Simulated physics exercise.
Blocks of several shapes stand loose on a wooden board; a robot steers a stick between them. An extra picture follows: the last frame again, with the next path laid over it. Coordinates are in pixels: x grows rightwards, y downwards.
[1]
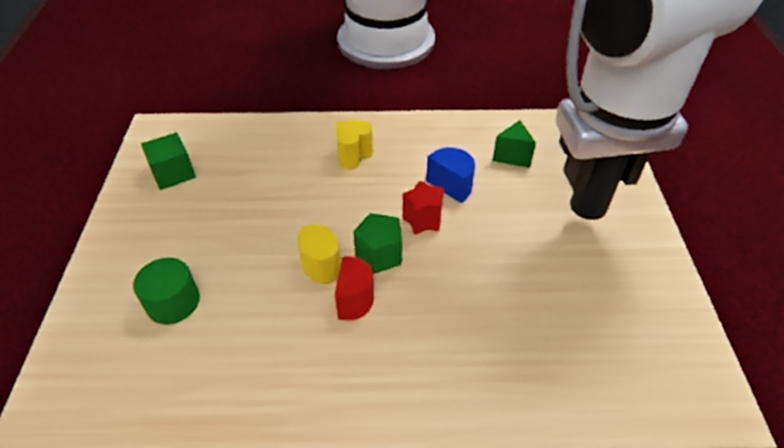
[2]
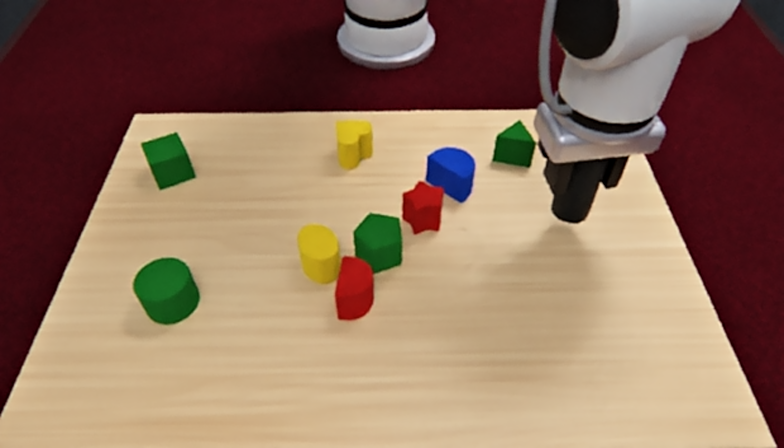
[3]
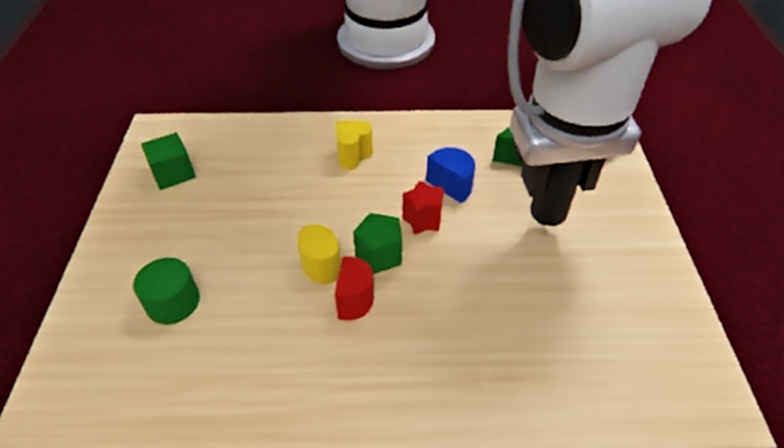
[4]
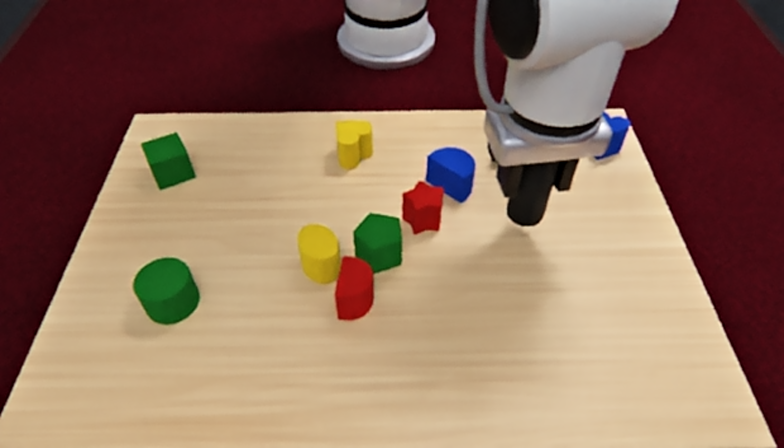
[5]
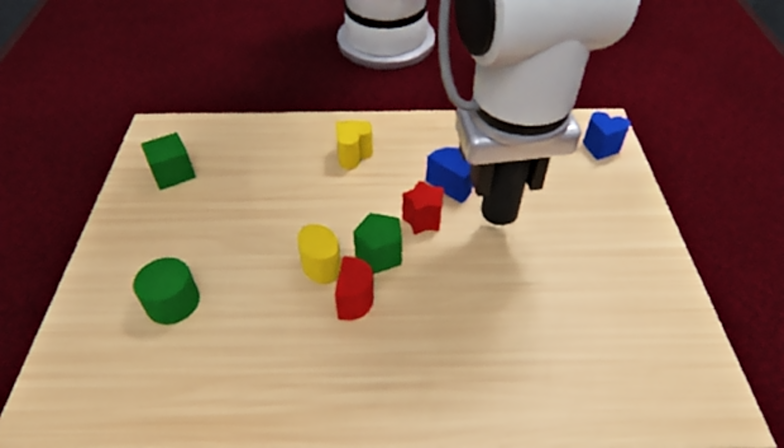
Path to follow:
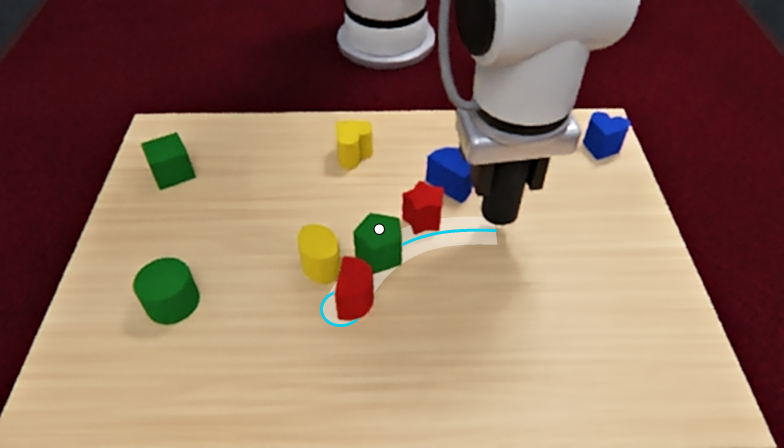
A robot arm moves its black stick left above the board while the blocks stay still.
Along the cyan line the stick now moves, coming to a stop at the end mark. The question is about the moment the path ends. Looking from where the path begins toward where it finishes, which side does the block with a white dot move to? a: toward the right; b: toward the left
Letter b.
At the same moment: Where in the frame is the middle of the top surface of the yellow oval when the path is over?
It comes to (276, 251).
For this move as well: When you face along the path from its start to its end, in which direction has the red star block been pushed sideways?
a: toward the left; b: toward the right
The one that fits is b, toward the right.
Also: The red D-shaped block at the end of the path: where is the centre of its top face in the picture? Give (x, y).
It sits at (326, 318).
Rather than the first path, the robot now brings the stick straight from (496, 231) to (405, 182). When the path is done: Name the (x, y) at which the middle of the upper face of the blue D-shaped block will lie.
I'd guess (433, 137).
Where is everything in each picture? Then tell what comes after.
The first frame shows stick's lower end at (588, 208); yellow oval at (318, 240); red D-shaped block at (353, 276); green five-sided block at (379, 229); red star block at (425, 194); blue D-shaped block at (455, 159).
The second frame shows stick at (569, 212); blocks still.
The third frame shows stick at (548, 214); blocks still.
The fourth frame shows stick at (524, 215); blocks still.
The fifth frame shows stick at (499, 213); yellow oval at (318, 240); red D-shaped block at (353, 276); green five-sided block at (379, 229); red star block at (425, 194); blue D-shaped block at (455, 159).
Drawn move, from (496, 231) through (433, 234) and (379, 260) to (342, 308); the dot is on the green five-sided block.
What follows on the original path. One third of the way, stick at (434, 217); red star block at (407, 192), turned 35° clockwise.
Two thirds of the way, stick at (378, 244); yellow oval at (299, 247), turned 45° clockwise; red D-shaped block at (342, 294), turned 20° anticlockwise; green five-sided block at (340, 252), turned 20° anticlockwise; red star block at (396, 194), turned 75° clockwise.
At the end, stick at (340, 292); yellow oval at (276, 251), turned 85° clockwise; red D-shaped block at (326, 318), turned 85° anticlockwise; green five-sided block at (293, 283), turned 20° clockwise; red star block at (396, 194), turned 75° clockwise; blue D-shaped block still.
